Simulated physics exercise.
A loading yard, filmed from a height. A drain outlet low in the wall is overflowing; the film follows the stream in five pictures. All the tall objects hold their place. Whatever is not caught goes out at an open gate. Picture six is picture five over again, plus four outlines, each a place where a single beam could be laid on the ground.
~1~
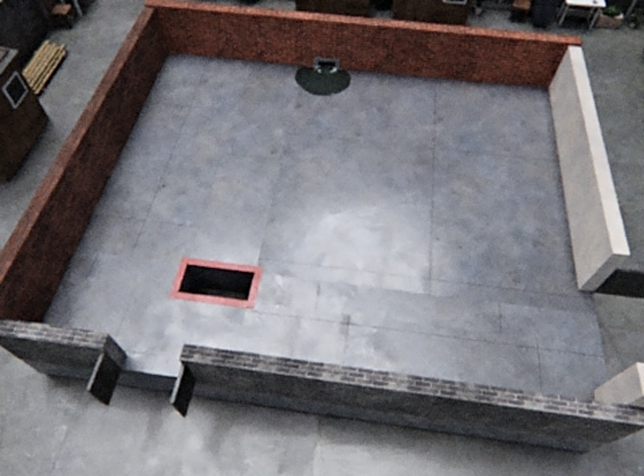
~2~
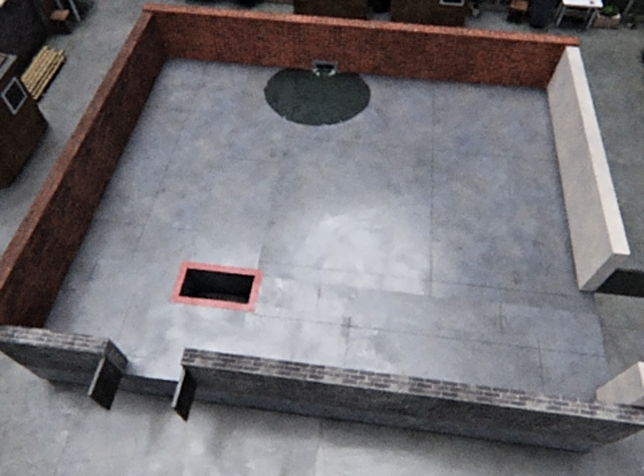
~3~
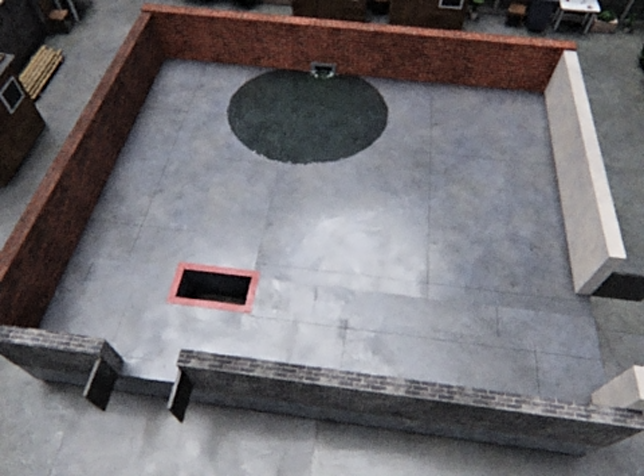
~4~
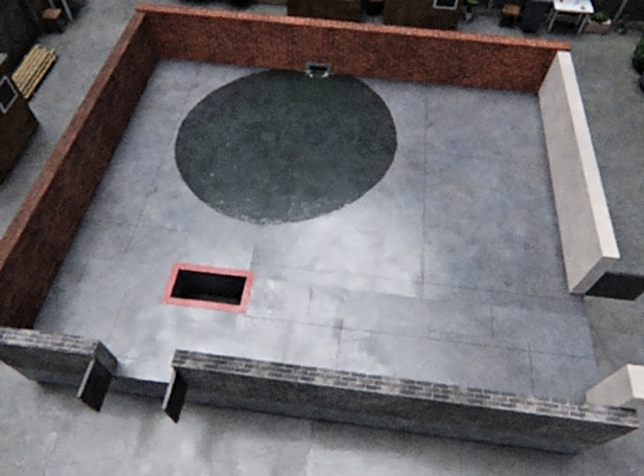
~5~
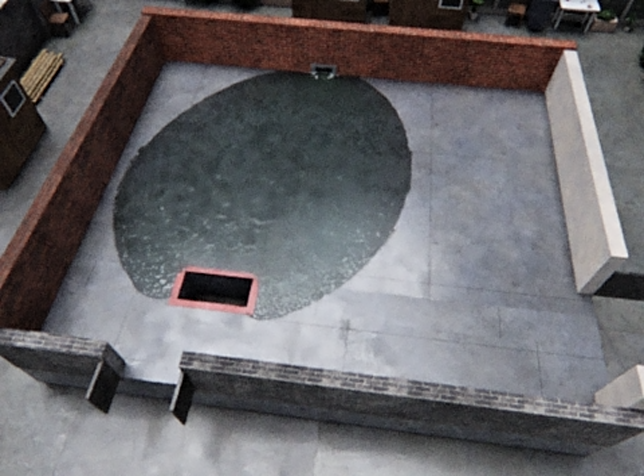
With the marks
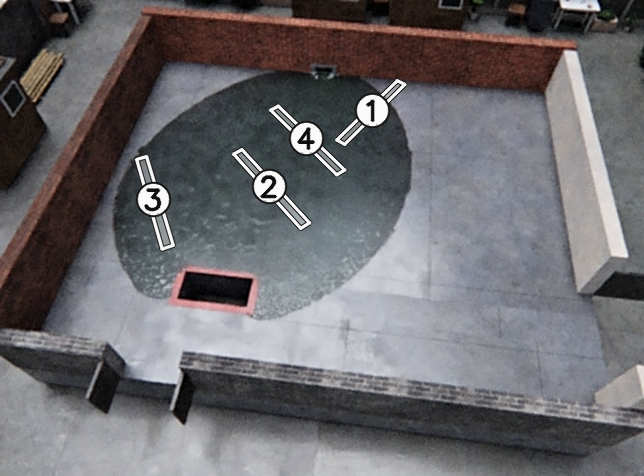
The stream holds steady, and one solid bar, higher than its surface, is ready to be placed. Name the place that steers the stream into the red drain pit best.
The best spot is 3.
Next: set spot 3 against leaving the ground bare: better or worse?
It is better.
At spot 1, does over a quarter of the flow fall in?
Yes.
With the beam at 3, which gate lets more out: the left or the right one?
More leaves on the left.
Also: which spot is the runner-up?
1 it is.
On the marked copy, 1 from (340, 142) to (401, 82); 2 from (237, 151) to (305, 225); 3 from (141, 158) to (167, 247); 4 from (274, 108) to (340, 172).
With 1, about 38 % of the stream goes into the red drain pit, about 59 % out by the gates.
With 2, about 19 % of the stream goes into the red drain pit, about 74 % out by the gates.
With 3, about 58 % of the stream goes into the red drain pit, about 37 % out by the gates.
With 4, about 21 % of the stream goes into the red drain pit, about 73 % out by the gates.
